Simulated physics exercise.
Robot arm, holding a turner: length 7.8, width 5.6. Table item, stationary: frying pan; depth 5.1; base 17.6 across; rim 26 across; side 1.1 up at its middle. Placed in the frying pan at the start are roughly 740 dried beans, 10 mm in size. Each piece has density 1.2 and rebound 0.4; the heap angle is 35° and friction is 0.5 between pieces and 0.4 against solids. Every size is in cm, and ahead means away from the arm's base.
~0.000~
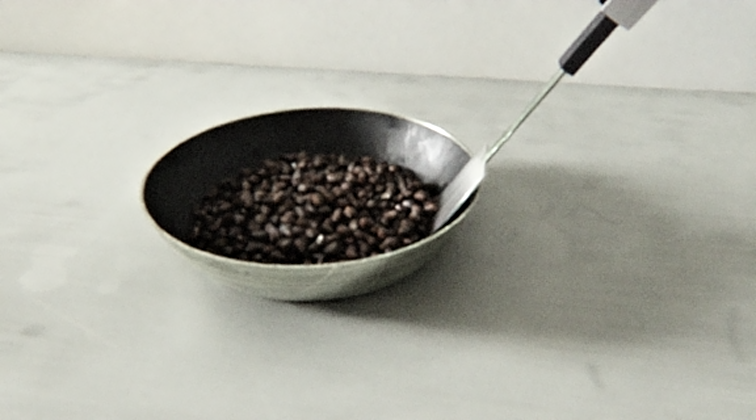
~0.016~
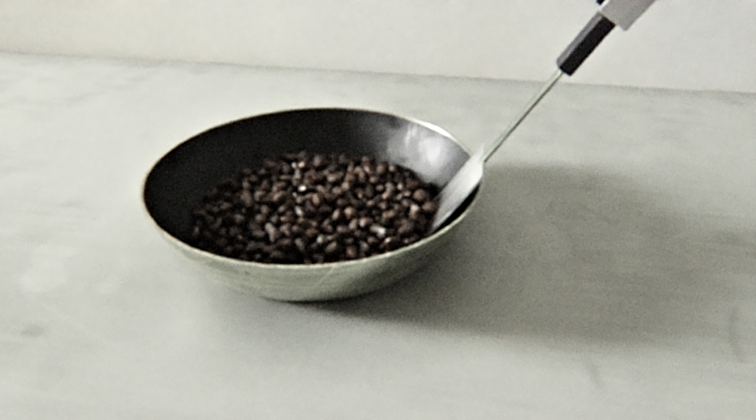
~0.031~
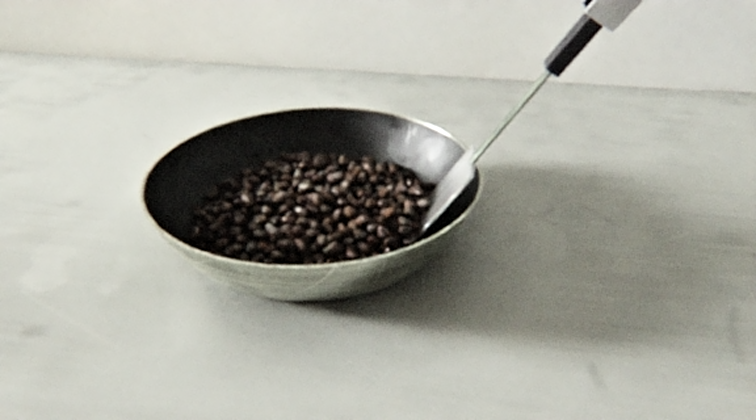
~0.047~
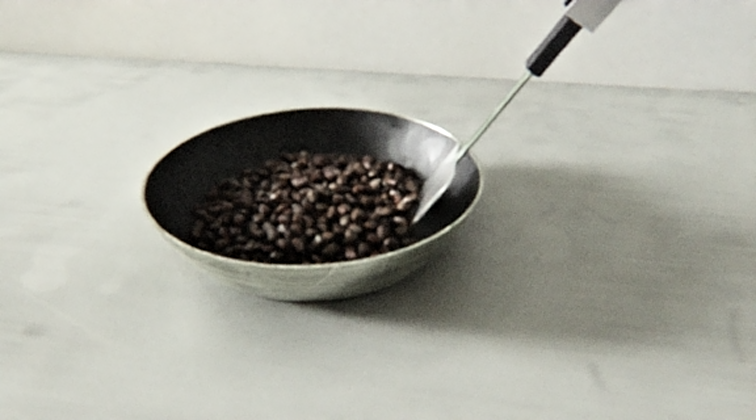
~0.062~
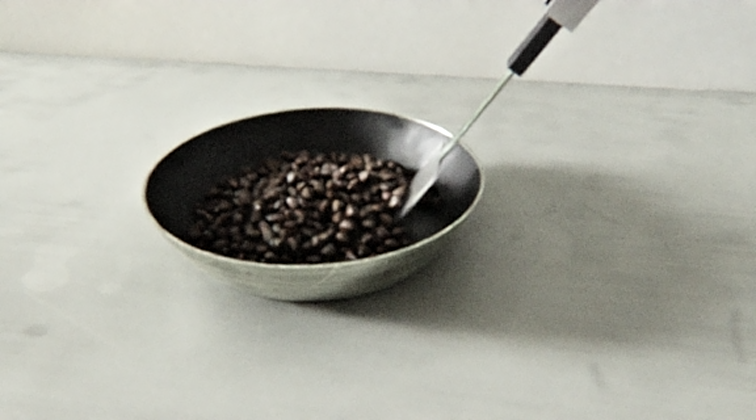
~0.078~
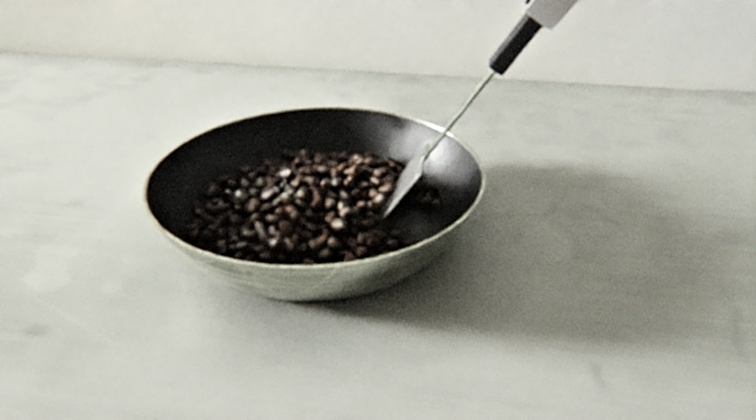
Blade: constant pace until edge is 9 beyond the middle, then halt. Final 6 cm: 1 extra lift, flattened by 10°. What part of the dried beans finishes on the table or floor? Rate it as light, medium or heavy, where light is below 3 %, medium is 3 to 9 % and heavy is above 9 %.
Rating: Medium.
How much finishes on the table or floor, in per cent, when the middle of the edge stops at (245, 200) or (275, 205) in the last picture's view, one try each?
Try 1: Approx. 0 %; try 2: Approx. 0 %.
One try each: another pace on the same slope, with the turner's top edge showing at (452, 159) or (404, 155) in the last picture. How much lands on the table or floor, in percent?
Around 0 per cent, then around 10 per cent.
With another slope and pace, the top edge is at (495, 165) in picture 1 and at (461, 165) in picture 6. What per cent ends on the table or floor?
Some 0 per cent.
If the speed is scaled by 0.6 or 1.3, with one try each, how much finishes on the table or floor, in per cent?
Roughly 0 per cent on the first try and 10 per cent on the second.
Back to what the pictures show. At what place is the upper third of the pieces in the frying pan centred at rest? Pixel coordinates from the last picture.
Roughly (214, 184).
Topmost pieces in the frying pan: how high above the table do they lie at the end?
About 6.0 centimetres.
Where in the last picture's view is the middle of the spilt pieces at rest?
Pixel estimate: About (122, 205).
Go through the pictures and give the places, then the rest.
Turner top edge at (486, 159), sloping 57°; upper third of the load around (320, 200), from x 195 to 435, top at y 160; 741 in the frying pan, in the first picture.
Turner top edge at (484, 159), sloping 57°; upper third of the load around (323, 200), from x 195 to 435, top at y 160, in the second picture.
Turner top edge at (474, 159), sloping 57°; upper third of the load around (327, 200), from x 195 to 435, top at y 160, in the third picture.
Turner top edge at (457, 159), sloping 57°; upper third of the load around (326, 197), from x 195 to 435, top at y 155, in the fourth picture.
Turner top edge at (441, 158), sloping 57°; upper third of the load around (321, 195), from x 195 to 435, top at y 155, in the fifth picture.
Turner top edge at (425, 157), sloping 57°; upper third of the load around (316, 193), from x 195 to 435, top at y 155; 741 in the frying pan, in the sixth picture.
After 0.13 s, sloping 57°, highest piece 5 above the table; 741 in the frying pan.
After 0.19 s, sloping 54°, highest piece 5 above the table; 741 in the frying pan.
After 0.42 s, sloping 47°, highest piece 6 above the table; 699 in the frying pan, 39 on the table or floor, 3 on the blade or in flight.
After 1.47 s, sloping 47°, highest piece 6 above the table; 697 in the frying pan, 44 on the table or floor.
At rest, 697 in the frying pan, 44 on the table or floor. That is 6 % on the table or floor.
